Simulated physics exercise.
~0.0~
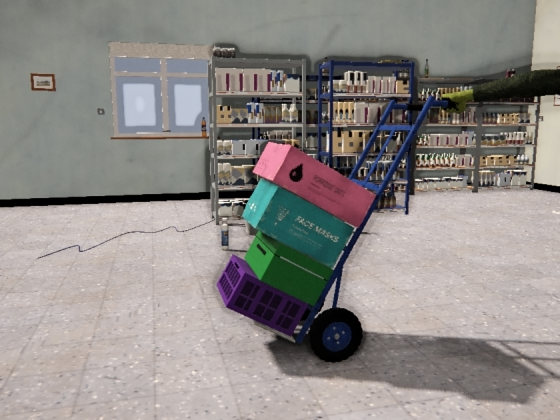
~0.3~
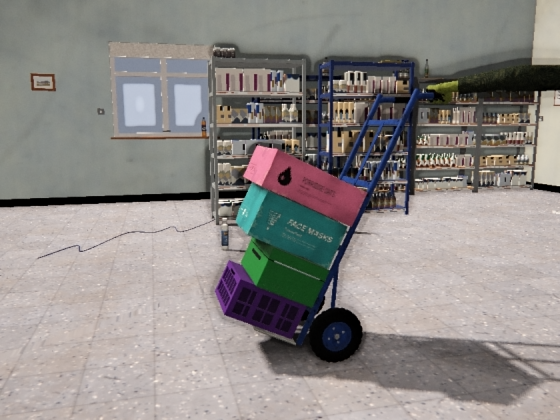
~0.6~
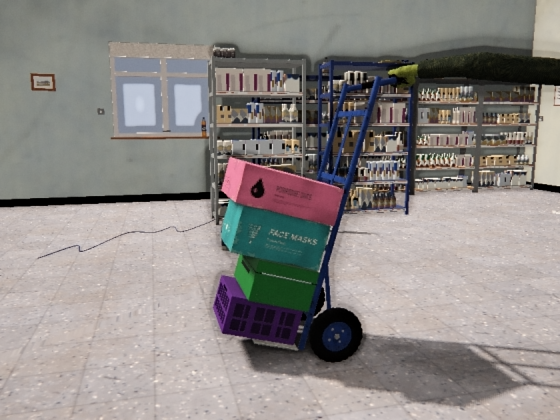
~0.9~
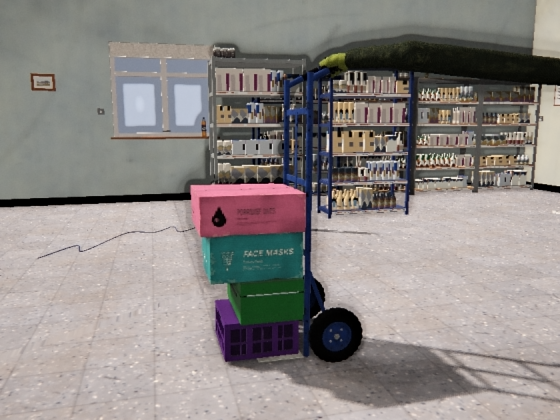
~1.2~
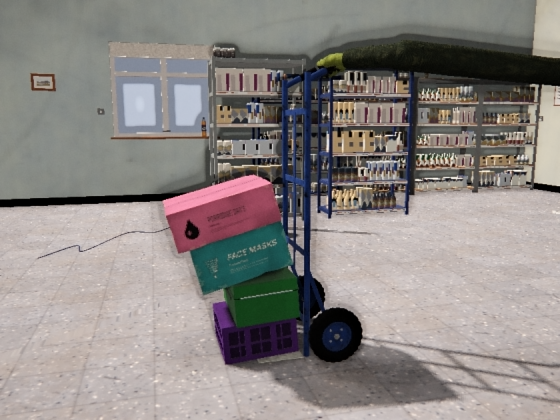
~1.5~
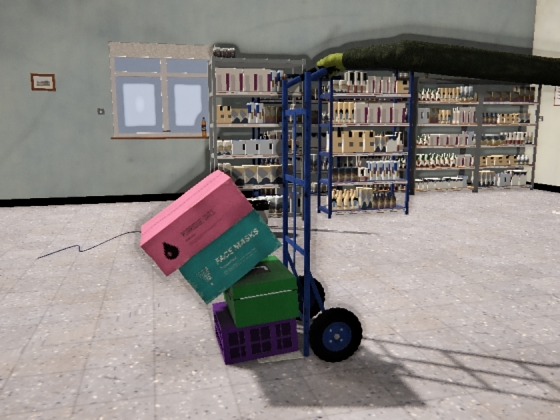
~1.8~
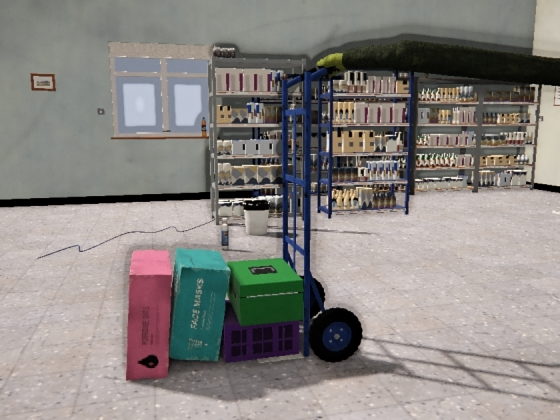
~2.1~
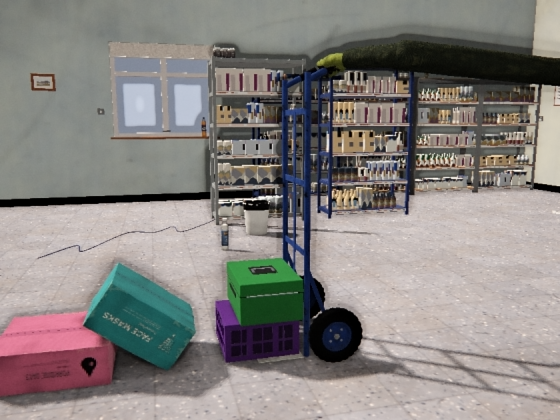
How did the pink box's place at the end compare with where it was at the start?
It started at the top of the stack on the tilted hand truck, and it ended down on the floor at the far left, beyond the turquoise box.
